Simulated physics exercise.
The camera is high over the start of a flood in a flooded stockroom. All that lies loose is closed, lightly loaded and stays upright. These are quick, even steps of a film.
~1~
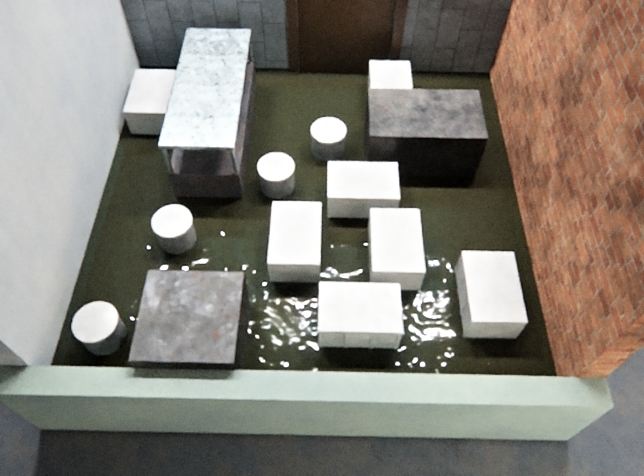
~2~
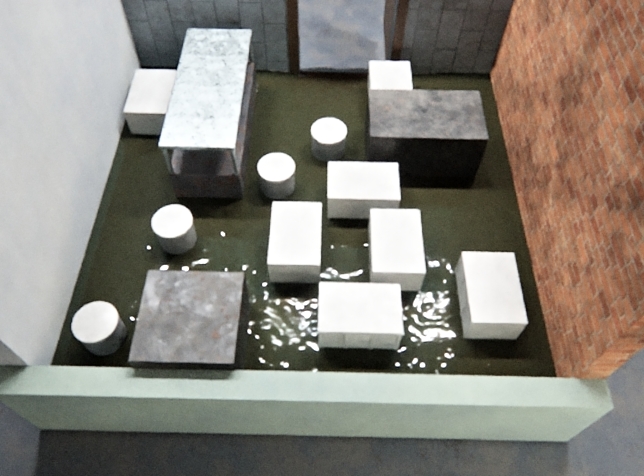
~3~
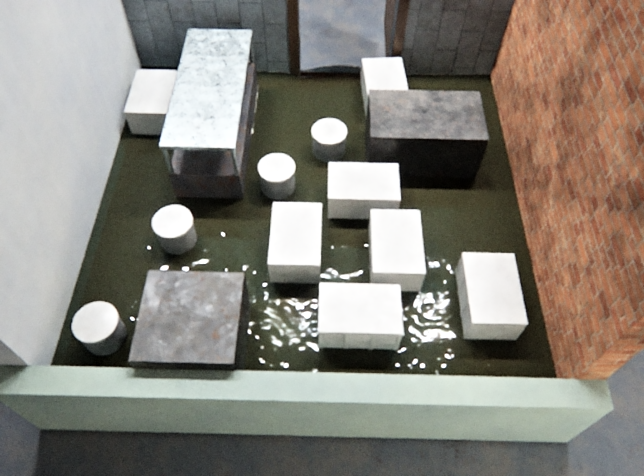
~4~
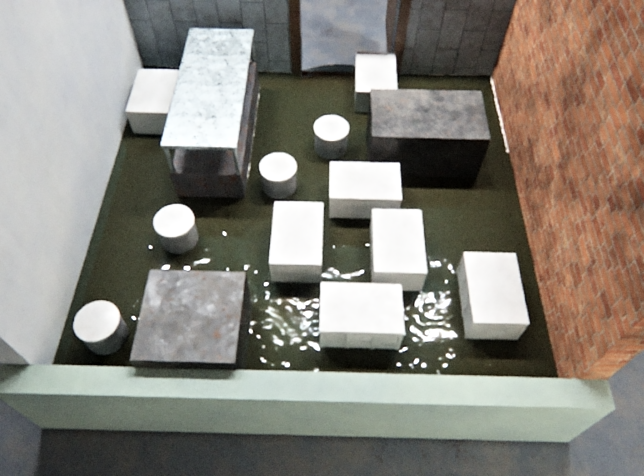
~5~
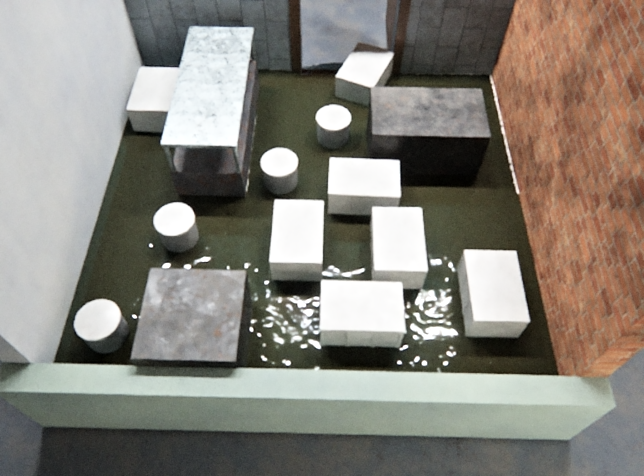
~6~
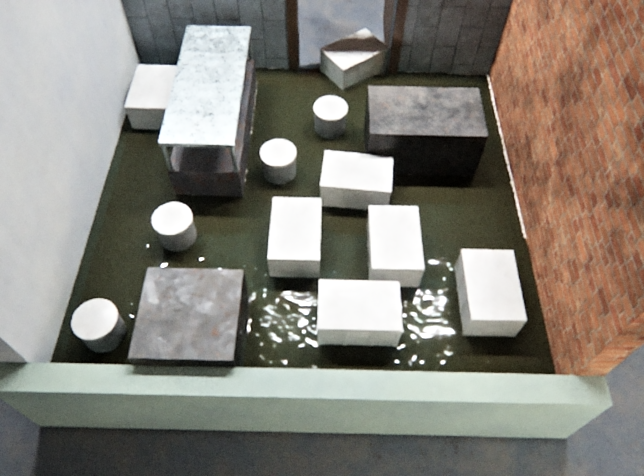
A large pale, marbled block stands at the back left of a walled stockroom seen from high above, with dark water over the floor, grey tiles behind and red brick on the right. White boxes and round white pails sit around it, with dark grey blocks at back right and front left. The brown doorway turns pale, then the back white box drifts left and rotates before it, and a middle box turns slightly.
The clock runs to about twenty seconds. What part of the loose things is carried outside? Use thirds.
It is from one to two thirds.
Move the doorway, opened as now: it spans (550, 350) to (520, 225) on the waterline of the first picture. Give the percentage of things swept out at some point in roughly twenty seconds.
Roughly 70 per cent.
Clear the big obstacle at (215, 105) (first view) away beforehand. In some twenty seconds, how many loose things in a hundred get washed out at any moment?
Near 50 in a hundred.
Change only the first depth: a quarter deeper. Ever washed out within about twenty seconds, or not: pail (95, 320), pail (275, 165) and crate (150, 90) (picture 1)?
One after the other: Left behind, washed out, no.
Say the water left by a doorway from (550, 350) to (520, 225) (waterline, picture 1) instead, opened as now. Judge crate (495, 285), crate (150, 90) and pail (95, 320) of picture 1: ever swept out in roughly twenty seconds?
In turn: Yes, kept in, inside.
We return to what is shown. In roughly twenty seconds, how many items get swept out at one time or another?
7 of them.
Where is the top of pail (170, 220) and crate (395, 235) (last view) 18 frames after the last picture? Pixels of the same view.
Around (283, 181) and (370, 184).
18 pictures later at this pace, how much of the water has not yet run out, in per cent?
Close to 66 %.
A moment on, 1 of 11 are out; 10 afloat.
Next, 4 of 11 are out; 7 afloat.
Later, 6 of 11 are out; 5 afloat.
In the end, 7 of 11 are out; 4 afloat.
